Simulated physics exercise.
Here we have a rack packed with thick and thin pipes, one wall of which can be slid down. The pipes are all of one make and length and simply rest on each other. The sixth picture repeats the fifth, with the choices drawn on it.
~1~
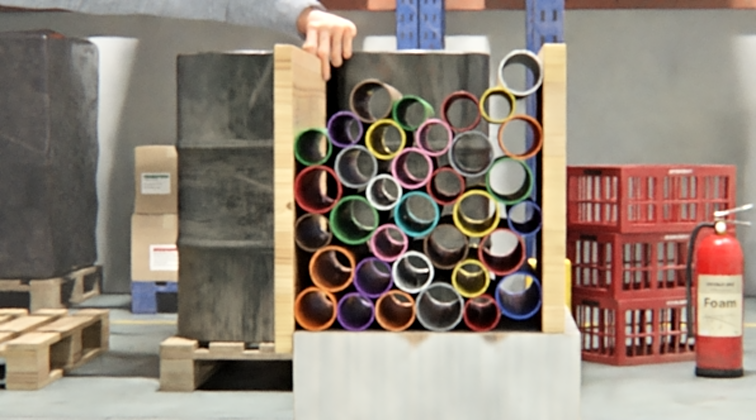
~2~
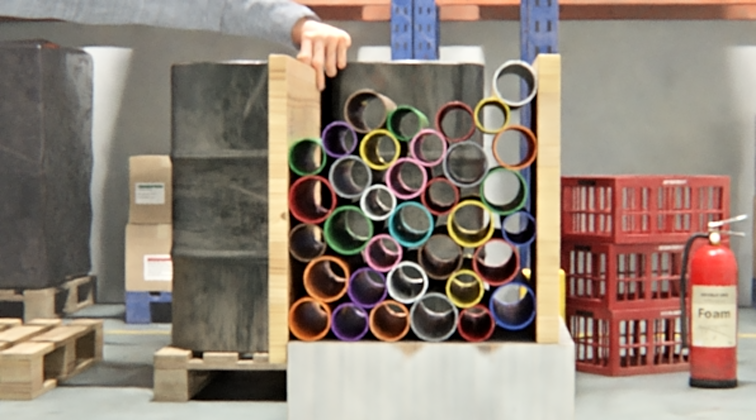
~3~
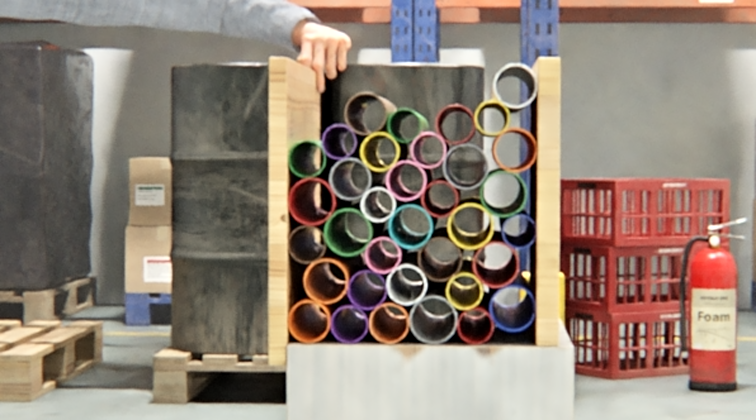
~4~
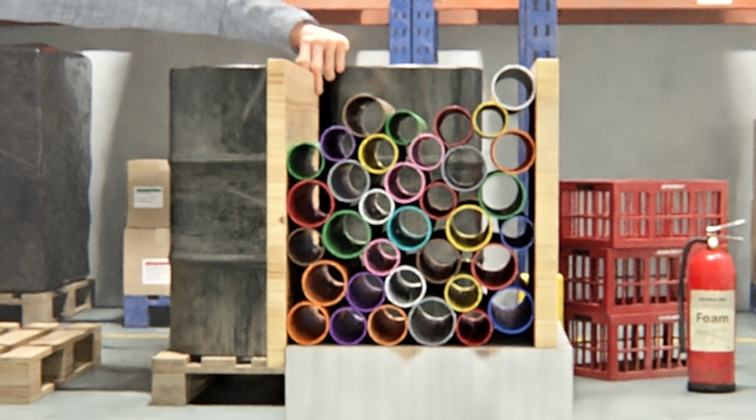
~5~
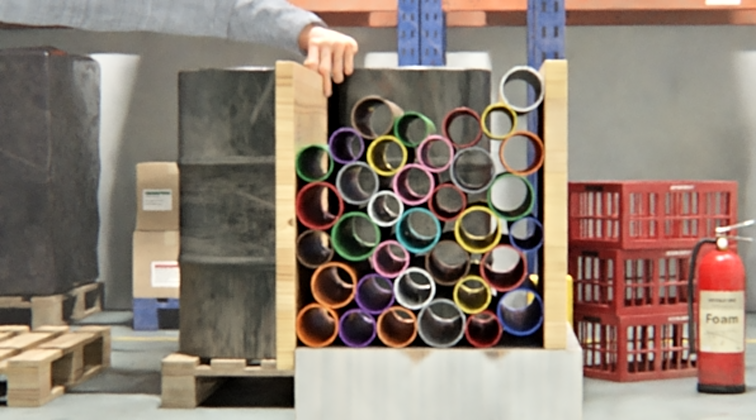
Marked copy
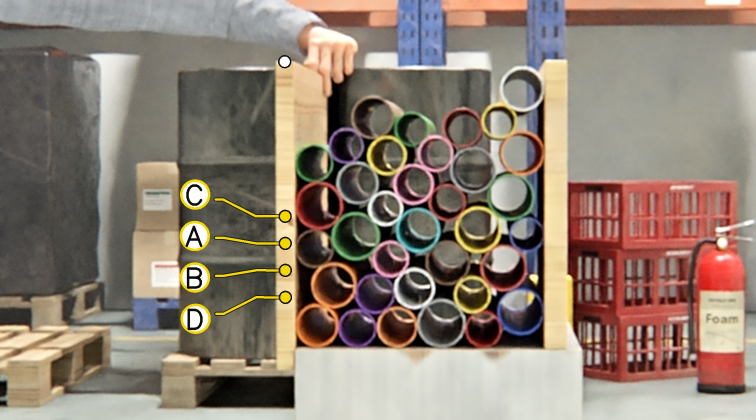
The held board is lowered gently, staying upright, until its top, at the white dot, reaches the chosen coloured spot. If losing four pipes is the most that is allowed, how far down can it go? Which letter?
C is the limit.
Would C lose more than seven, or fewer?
Fewer than seven.
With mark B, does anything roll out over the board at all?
At B: Yes.
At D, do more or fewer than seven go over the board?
More than seven.
On the copy, A at (285, 244); B at (285, 270); C at (285, 216); D at (285, 297); the white dot at (285, 61).
On C. First, top of the board (295, 130).
Then, top of the board (295, 208).
Finally, top of the board (295, 216), three out over the board.
By contrast, A more than four out over the board; B more than four out over the board; D more than four out over the board.
